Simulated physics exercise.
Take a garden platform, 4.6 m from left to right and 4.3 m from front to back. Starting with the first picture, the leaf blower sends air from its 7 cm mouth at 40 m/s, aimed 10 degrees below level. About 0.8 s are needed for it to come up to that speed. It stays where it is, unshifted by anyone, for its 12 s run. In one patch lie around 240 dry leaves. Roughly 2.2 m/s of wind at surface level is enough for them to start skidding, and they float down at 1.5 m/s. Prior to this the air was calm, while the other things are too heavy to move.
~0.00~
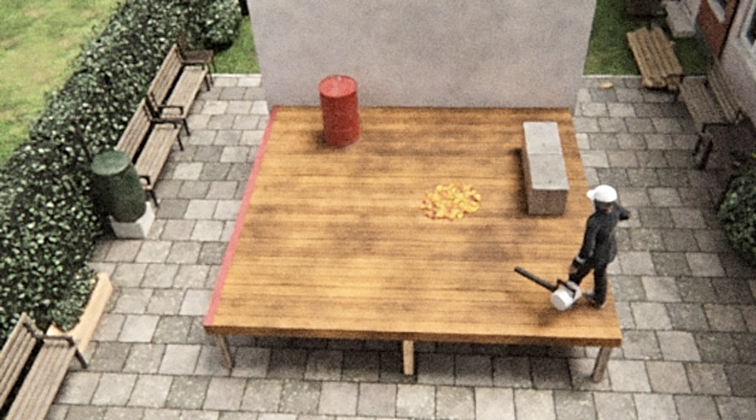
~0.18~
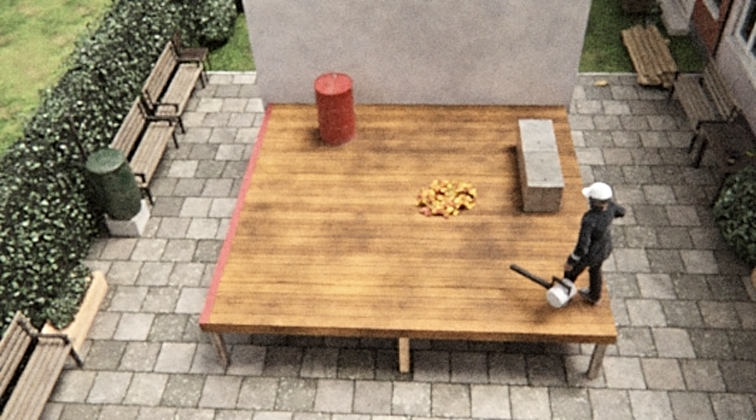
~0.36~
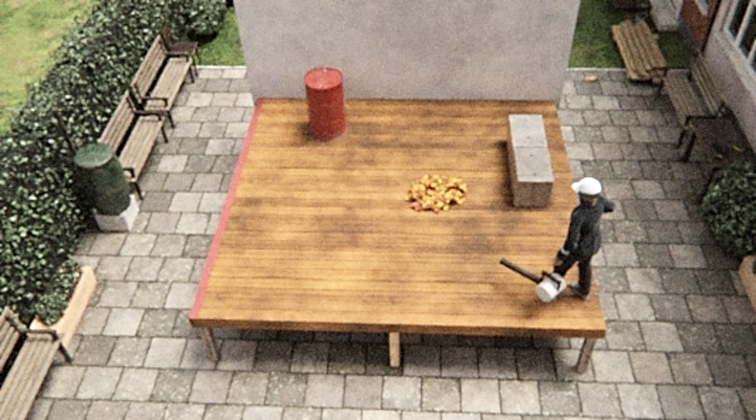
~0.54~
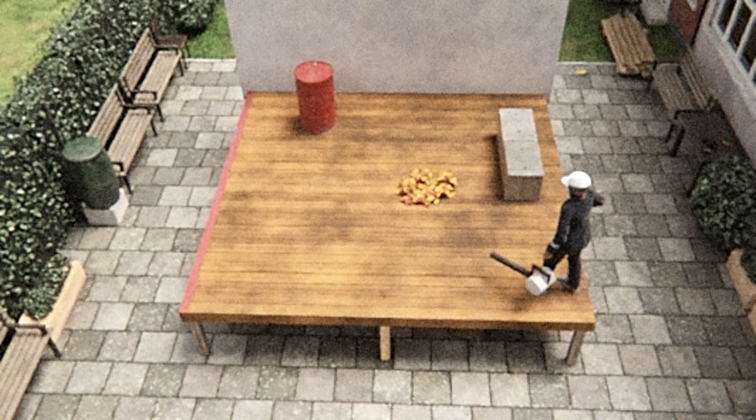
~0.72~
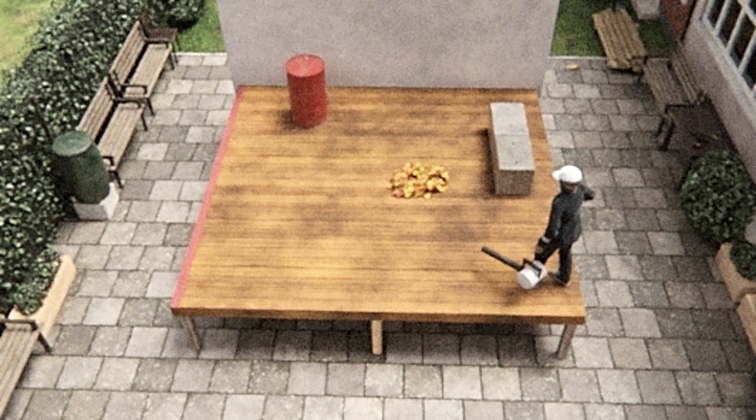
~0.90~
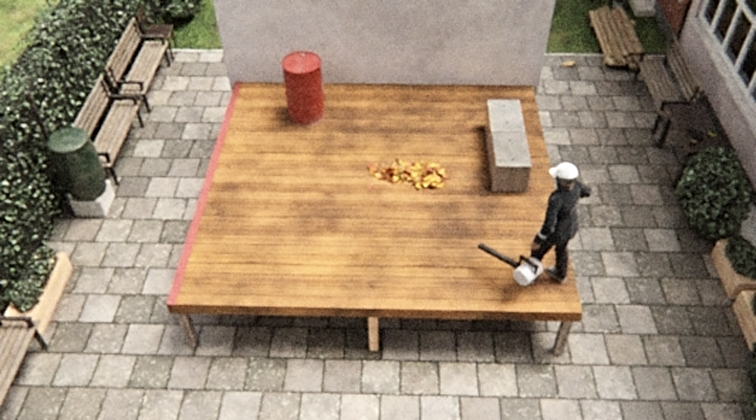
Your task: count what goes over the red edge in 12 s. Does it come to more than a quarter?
No: The count over that edge is going to stay at a quarter or below.
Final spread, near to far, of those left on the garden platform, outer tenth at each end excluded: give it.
1.6 m or thereabouts.
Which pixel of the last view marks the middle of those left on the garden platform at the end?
Centre: Roughly (381, 98).
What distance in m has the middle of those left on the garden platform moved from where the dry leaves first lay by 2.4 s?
Roughly 1.2 m.
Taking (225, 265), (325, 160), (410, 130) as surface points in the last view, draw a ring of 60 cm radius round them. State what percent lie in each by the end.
First spot near 0 %, second near 0 %, third near 30 %.
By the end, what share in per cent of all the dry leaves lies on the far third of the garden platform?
Roughly 80 in a hundred.
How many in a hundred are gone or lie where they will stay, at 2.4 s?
Roughly 5 per cent of them.
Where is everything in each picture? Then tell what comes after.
In the first frame, the middle of the dry leaves is near (452, 199), none has stirred yet and the mouth of the leaf blower is at (516, 269).
In the second frame, the middle of the dry leaves is near (447, 199), none has stirred yet and the red edge is centred on (239, 195).
In the third frame, the middle of the dry leaves is near (437, 194), none has stirred yet, the top of a stone seat is at (530, 146) and the top of a barrel is at (323, 78).
In the fourth frame, the middle of the dry leaves is near (428, 187) and none has stirred yet.
In the fifth frame, the middle of the dry leaves is near (420, 181) and about 5 % have left their places.
In the sixth frame, the middle of the dry leaves is near (414, 172), the farthest in sight from the leaf blower is at (374, 165) and about 35 % have left their places.
After 2.4 s, 95 % are on the move or not yet settled, 1 % are over the red edge; the middle of those still in play is near (387, 124).
After 3.8 s, 88 % are on the move or not yet settled, 1 % are over the red edge; the middle of those still in play is near (377, 113).
After 6.6 s, 74 % are on the move or not yet settled, 2 % are over the red edge; the middle of those still in play is near (380, 104).
After 12.0 s, at the end, 8 % are over the red edge; the middle of those still in play is near (381, 98).
